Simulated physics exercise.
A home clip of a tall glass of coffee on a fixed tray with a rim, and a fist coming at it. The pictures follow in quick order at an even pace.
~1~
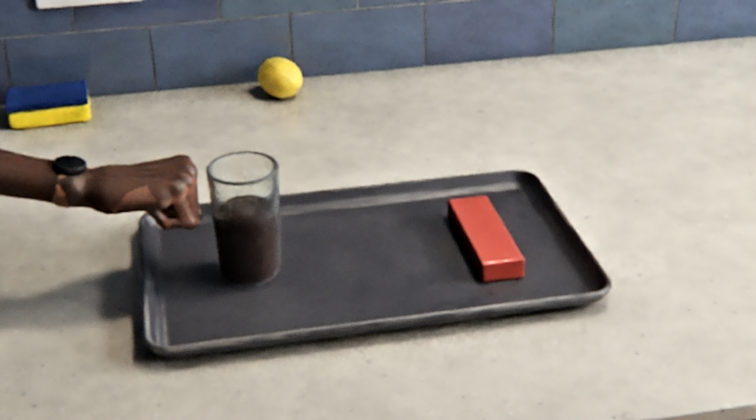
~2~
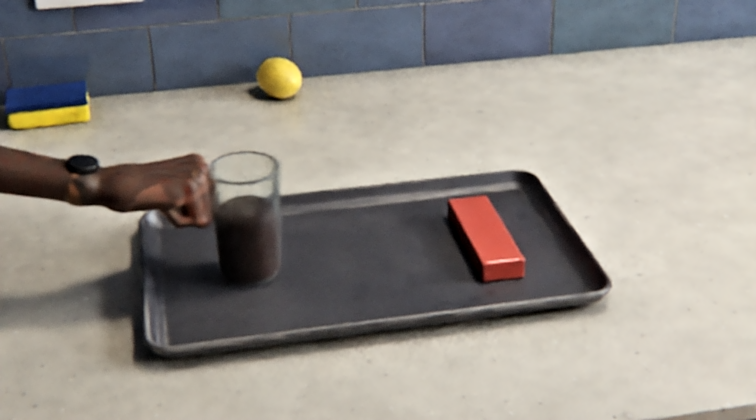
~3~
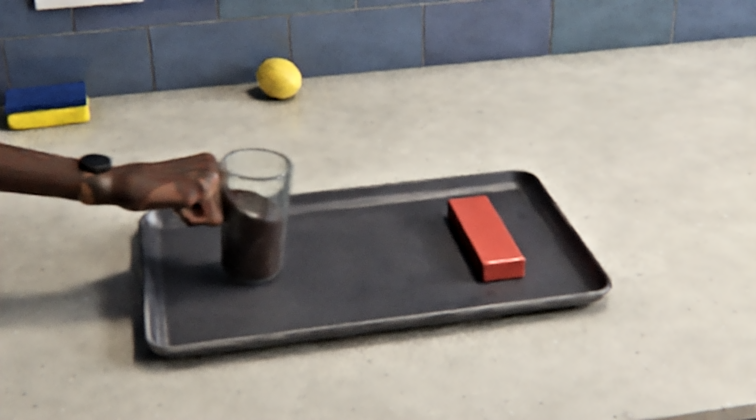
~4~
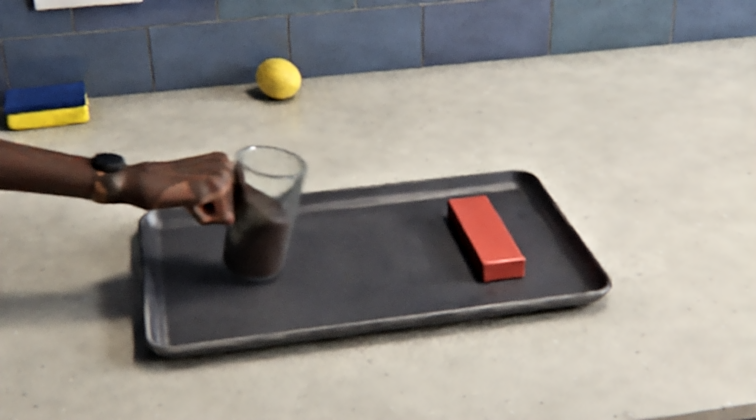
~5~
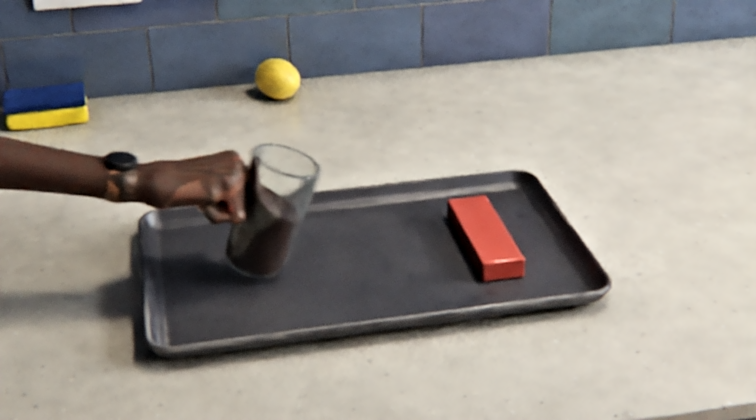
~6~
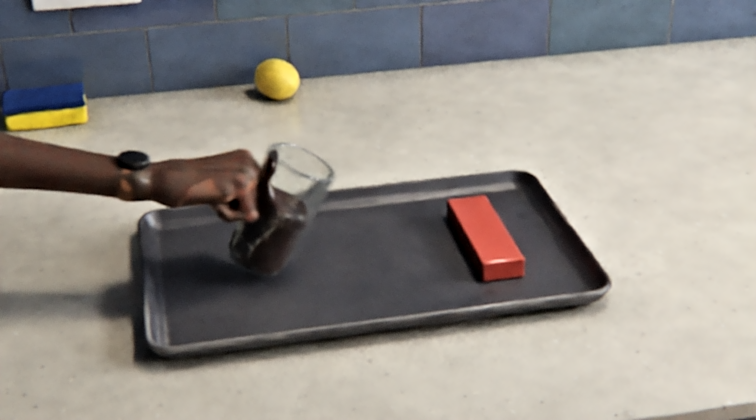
A fist moved right against a glass of dark coffee standing on a gray tray with a red block, then kept pushing as the glass leaned steadily farther to the right.
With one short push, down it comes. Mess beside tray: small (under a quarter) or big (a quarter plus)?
Small.
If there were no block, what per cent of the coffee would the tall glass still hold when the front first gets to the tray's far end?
60 %, roughly.
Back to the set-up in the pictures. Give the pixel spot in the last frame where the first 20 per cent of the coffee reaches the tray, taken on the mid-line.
Landing point, centre line: Approx. (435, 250).
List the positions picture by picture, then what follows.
In the first picture, it leans 0°; its right rim is at (276, 166); the coffee meets the walls at (216, 208) and (274, 202); the tray's far rim is at (569, 225); a block is fixed to the tray further along.
In the second picture, it leans 0°; its right rim is at (277, 166); the coffee meets the walls at (216, 208) and (274, 201).
In the third picture, it leans 6°; its right rim is at (290, 165); the coffee meets the walls at (225, 189) and (277, 202).
In the fourth picture, it leans 13°; its right rim is at (304, 166); the coffee meets the walls at (237, 170) and (289, 206).
In the fifth picture, it leans 20°; its right rim is at (318, 169); the coffee meets the walls at (245, 196) and (299, 203).
In the sixth picture, it leans 27°; its right rim is at (332, 173); the coffee meets the walls at (250, 205) and (309, 201).
A moment on, the tall glass lies on its side and 98 per cent is in the glass, 2 on the tray and 1 above or beyond its rim.
Next, the tall glass lies on its side and 50 per cent is in the glass, 35 on the tray and 14 above or beyond its rim.
Then the tall glass lies on its side and 28 per cent is in the glass, 53 on the tray and 19 above or beyond its rim.
Later the tall glass lies on its side and 16 per cent is in the glass, 73 on the tray and 11 above or beyond its rim.
Finally, 88 per cent is held by tray and glass, 12 is off the tray.
